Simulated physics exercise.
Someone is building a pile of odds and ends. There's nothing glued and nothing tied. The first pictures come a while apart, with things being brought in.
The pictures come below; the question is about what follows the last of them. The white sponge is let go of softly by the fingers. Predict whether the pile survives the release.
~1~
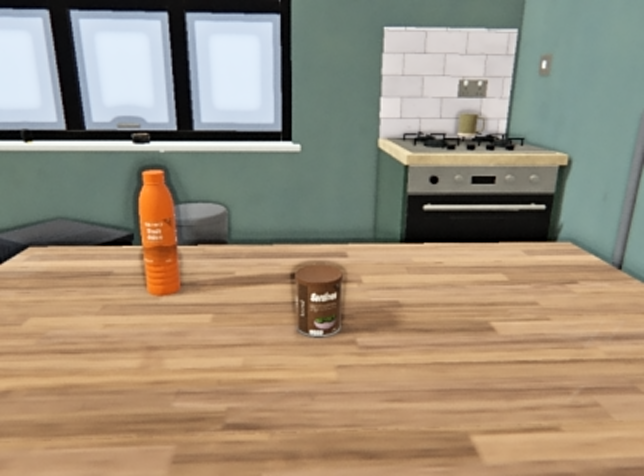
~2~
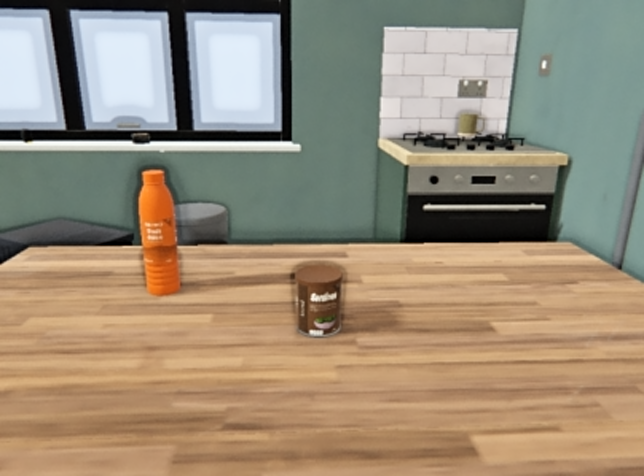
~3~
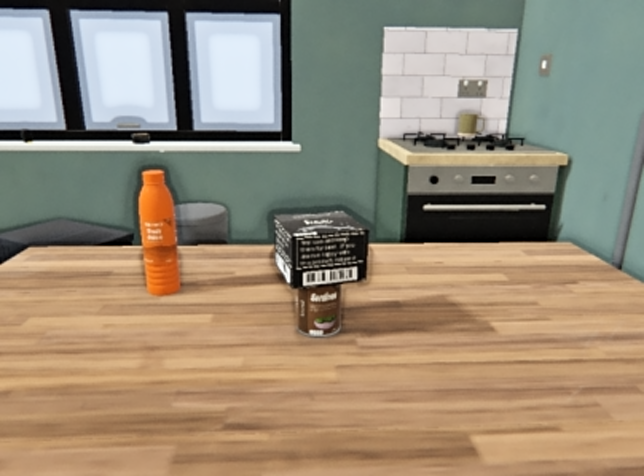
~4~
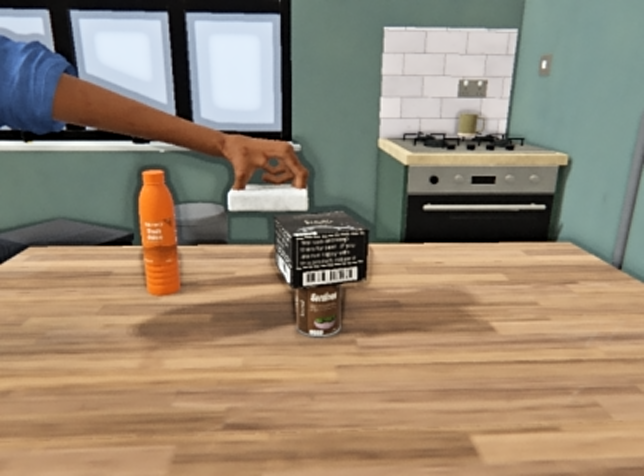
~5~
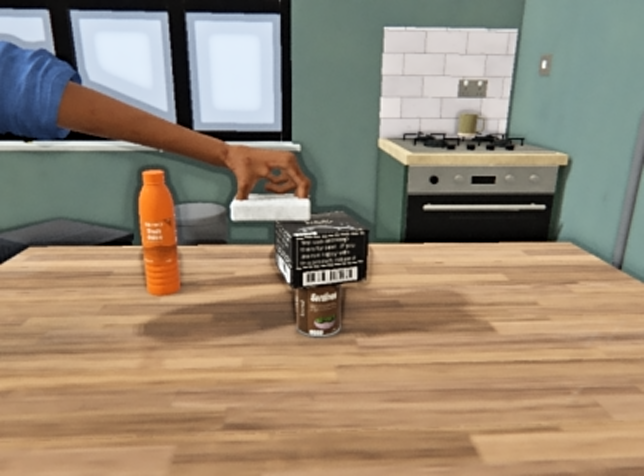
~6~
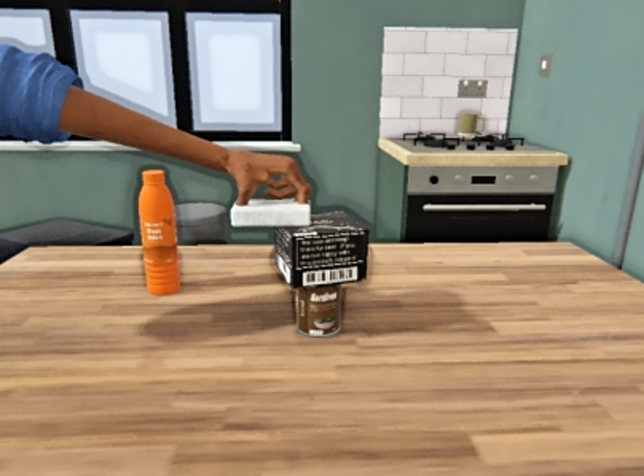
It falls down.
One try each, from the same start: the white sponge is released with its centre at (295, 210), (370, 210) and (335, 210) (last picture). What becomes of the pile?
Lab note - case 1: No collapse; case 2: Collapse; case 3: No collapse.
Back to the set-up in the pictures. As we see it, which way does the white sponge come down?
Well, it travels over to the left.
Then, 0.30 s past the last view, white sponge now fallen.
Then, 0.40 s past the last view, things are still on the move.
Then, 0.50 s past the last view, as before.
Finally, fallen, white sponge; the other 3 still in place. Final places as the last picture's camera would see them, white sponge near (209, 329). The pile comes apart.
